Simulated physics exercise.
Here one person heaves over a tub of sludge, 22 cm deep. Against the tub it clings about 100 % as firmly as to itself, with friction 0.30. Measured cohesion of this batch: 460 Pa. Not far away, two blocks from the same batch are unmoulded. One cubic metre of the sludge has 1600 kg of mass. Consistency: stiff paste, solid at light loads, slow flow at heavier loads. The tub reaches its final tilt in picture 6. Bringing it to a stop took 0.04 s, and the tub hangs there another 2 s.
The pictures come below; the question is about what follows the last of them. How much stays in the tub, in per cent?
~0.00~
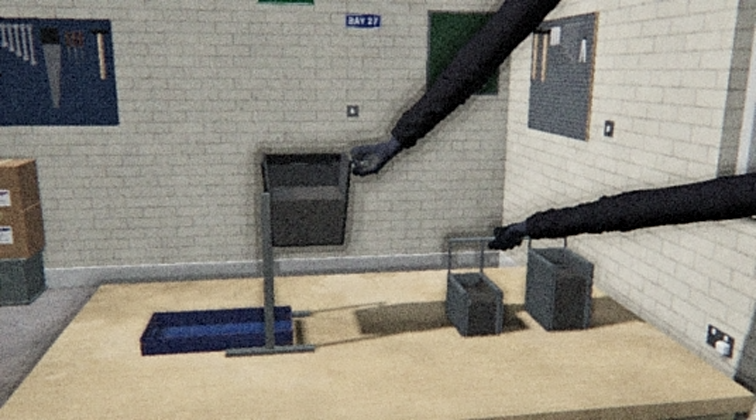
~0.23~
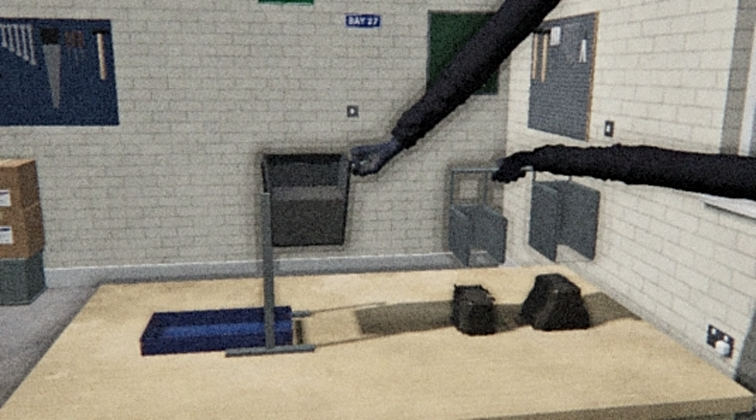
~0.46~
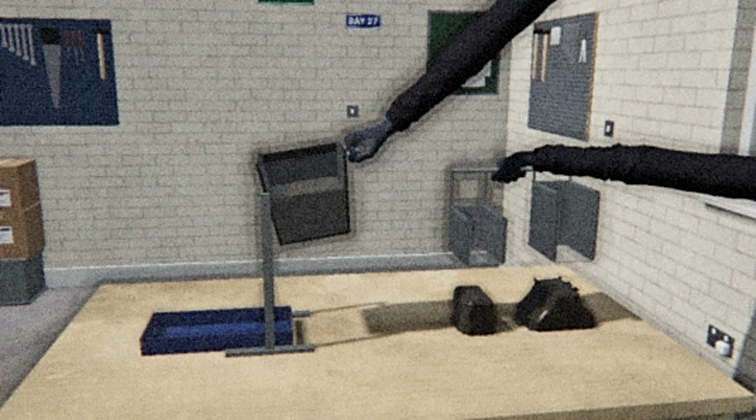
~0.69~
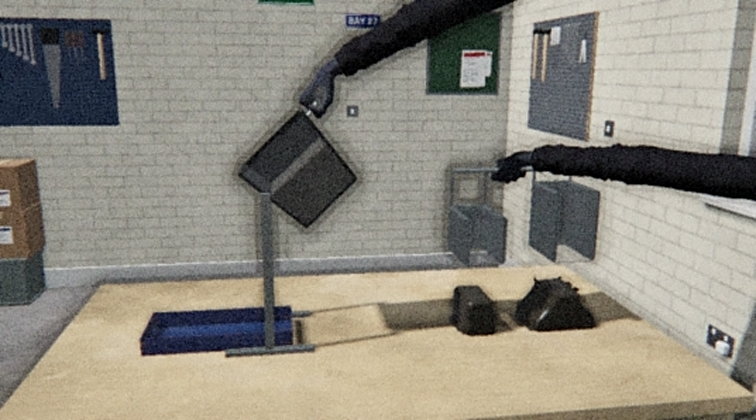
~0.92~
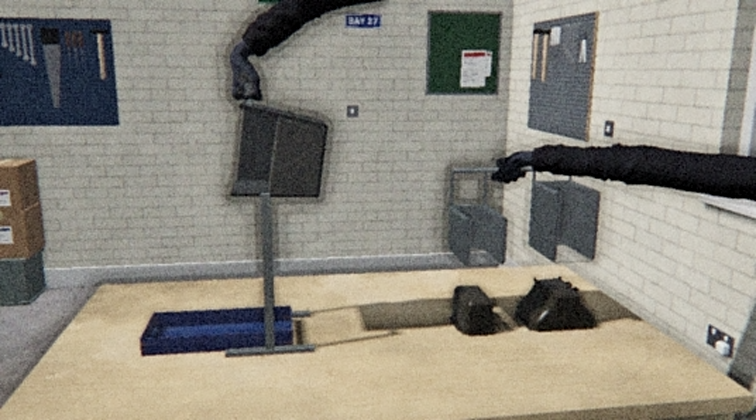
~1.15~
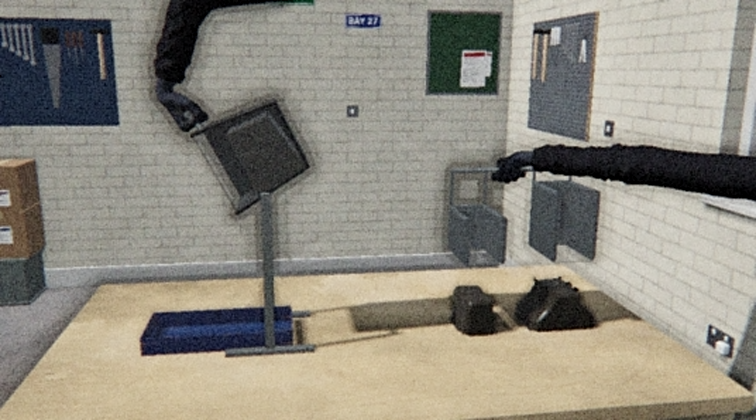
Roughly 0 per cent stays in the tub.
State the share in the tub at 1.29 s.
It comes to about 80 percent of the start.
After 1.29 s, the tub is at 117 degrees and holds 79 %.
After 1.46 s, the tub is at 117 degrees and holds 8 %.
After 1.63 s, the tub is at 117 degrees and holds 0 %.
After 1.80 s, the tub is at 117 degrees and holds 0 %.
After 3.15 s, the tub is at 117 degrees and holds 0 %.
